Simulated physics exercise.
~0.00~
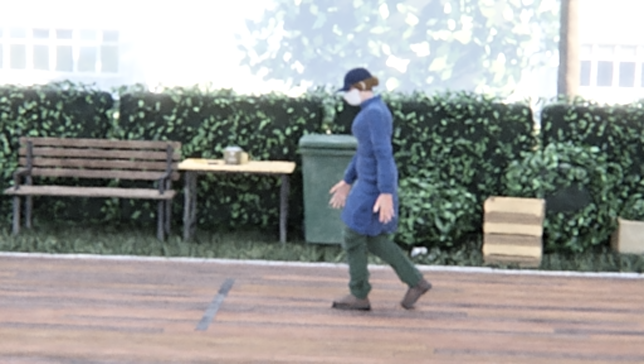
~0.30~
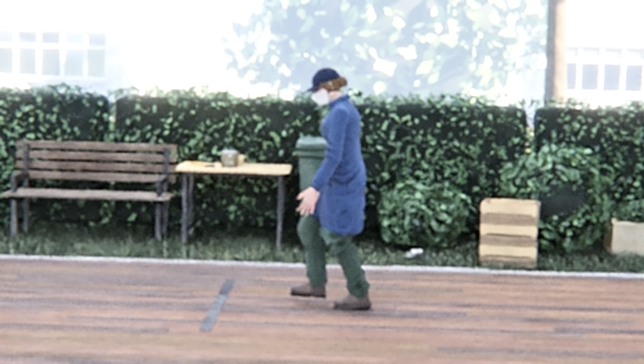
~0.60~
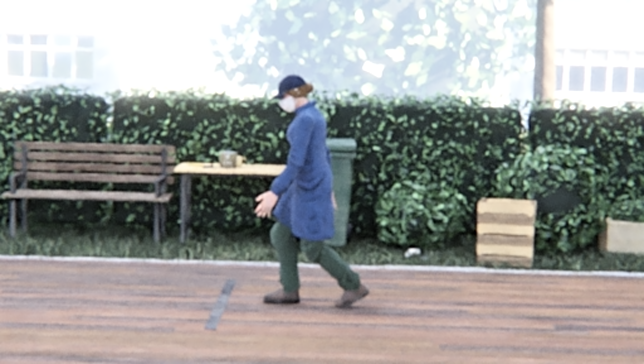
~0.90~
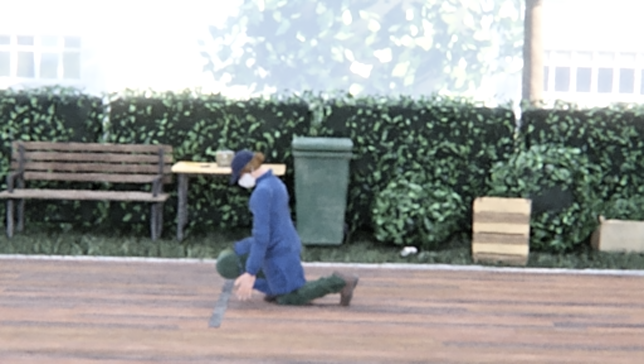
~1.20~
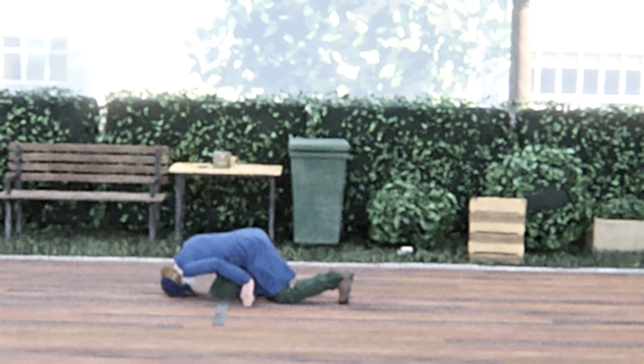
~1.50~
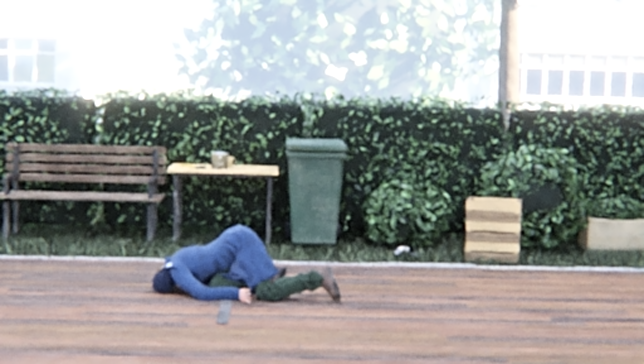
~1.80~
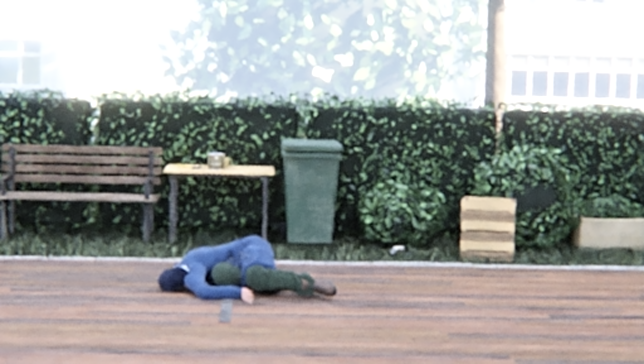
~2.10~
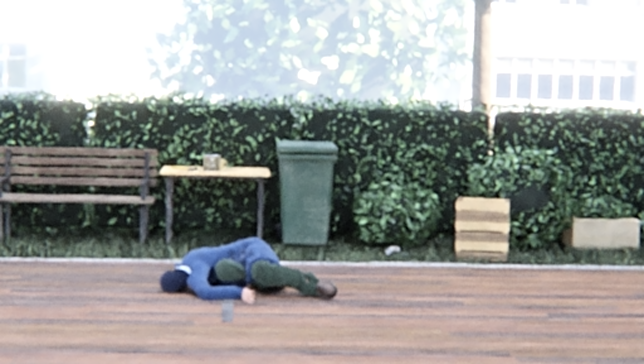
On a paved promenade beside a hedge, a masked person in blue walks left, drops kneeling and collapses, chest past the dark strip.
